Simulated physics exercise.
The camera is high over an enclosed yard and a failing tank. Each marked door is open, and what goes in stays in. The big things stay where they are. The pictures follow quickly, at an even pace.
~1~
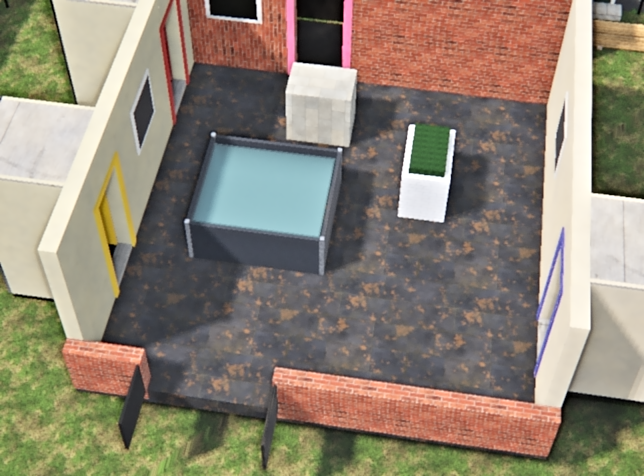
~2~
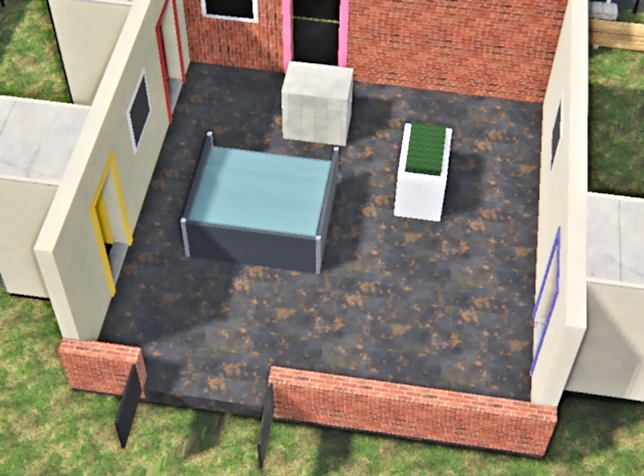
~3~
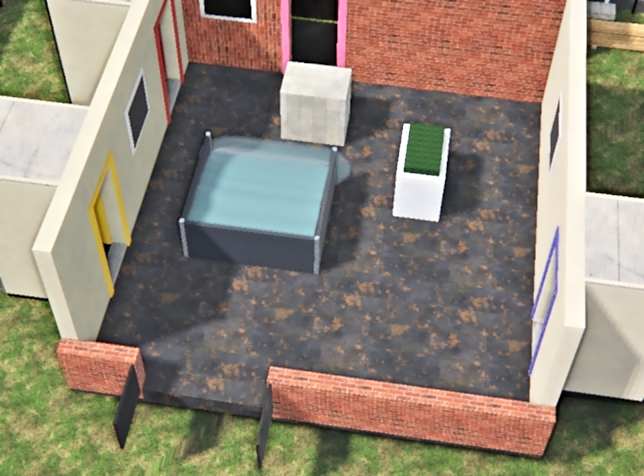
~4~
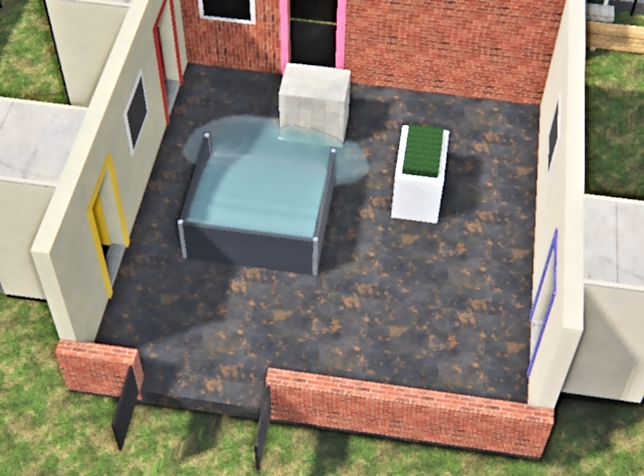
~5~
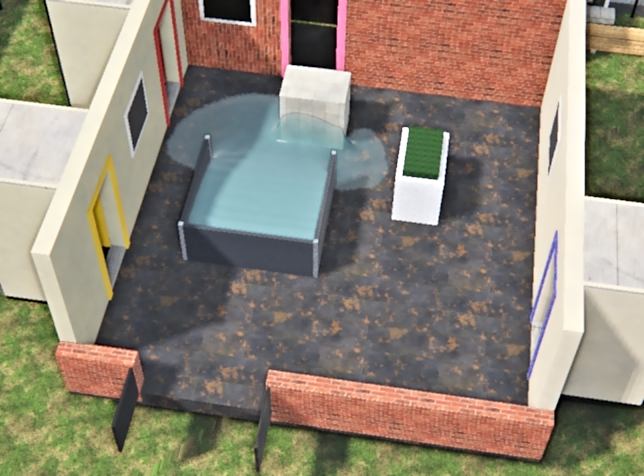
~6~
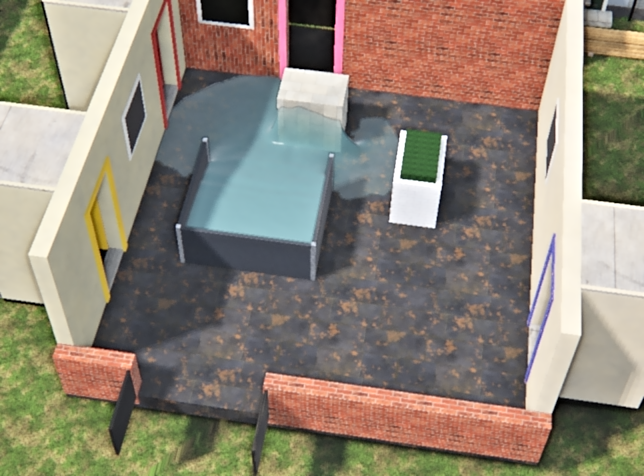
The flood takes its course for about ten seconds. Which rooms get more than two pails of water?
The yellow door stays under that; the blue door stays under that; the pink door takes more than that; the red door takes more than that.
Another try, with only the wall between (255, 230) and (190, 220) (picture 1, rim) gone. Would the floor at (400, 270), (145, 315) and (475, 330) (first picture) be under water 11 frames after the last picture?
One after the other: Clear, under water, no water.
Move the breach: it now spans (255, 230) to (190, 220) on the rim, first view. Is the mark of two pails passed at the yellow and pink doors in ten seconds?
Then: The yellow door goes over; the pink door holds.
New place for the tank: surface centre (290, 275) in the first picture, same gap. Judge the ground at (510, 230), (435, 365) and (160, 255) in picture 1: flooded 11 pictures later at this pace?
In that order: Under water, clear, no water.
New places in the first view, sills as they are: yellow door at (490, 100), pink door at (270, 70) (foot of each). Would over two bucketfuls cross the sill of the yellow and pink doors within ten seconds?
One by one: The yellow door is over, the pink door floods.
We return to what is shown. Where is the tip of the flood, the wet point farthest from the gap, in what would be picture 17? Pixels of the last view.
Roughly at (536, 116).
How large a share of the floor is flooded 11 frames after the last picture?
Some 40 per cent.
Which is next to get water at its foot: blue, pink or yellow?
I say the one in pink.
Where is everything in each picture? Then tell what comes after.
The first frame shows still water in the open tank at (266, 189).
In the second frame, water pours out on the open tank's far side and has run to a hidden place.
In the third frame, water pours out on the open tank's far side and has run to a hidden place.
In the fourth frame, the front is at (199, 133), out from the gap on the open tank's far side.
In the fifth frame, water pours out on the open tank's far side and has run to (227, 101).
In the sixth frame, water pours out on the open tank's far side and has run to (253, 77).
A moment on, water covers 25 % of the floor; the yellow door not reached, the blue door not reached, the pink door under two buckets in, the red door wet at the sill, nothing in.
Next, water covers 40 % of the floor; the yellow door not reached, the blue door not reached, the pink door over two buckets in, the red door over two buckets in.
Then, water covers 60 % of the floor; the yellow door wet at the sill, nothing in, the blue door not reached, the pink door over two buckets in, the red door far over two buckets in.
Later, water covers 90 % of the floor; the yellow door wet at the sill, nothing in, the blue door wet at the sill, nothing in, the pink door far over two buckets in, the red door far over two buckets in.
In the end, water covers 95 % of the floor; the yellow door wet at the sill, nothing in, the blue door wet at the sill, nothing in, the pink door far over two buckets in, the red door far over two buckets in.
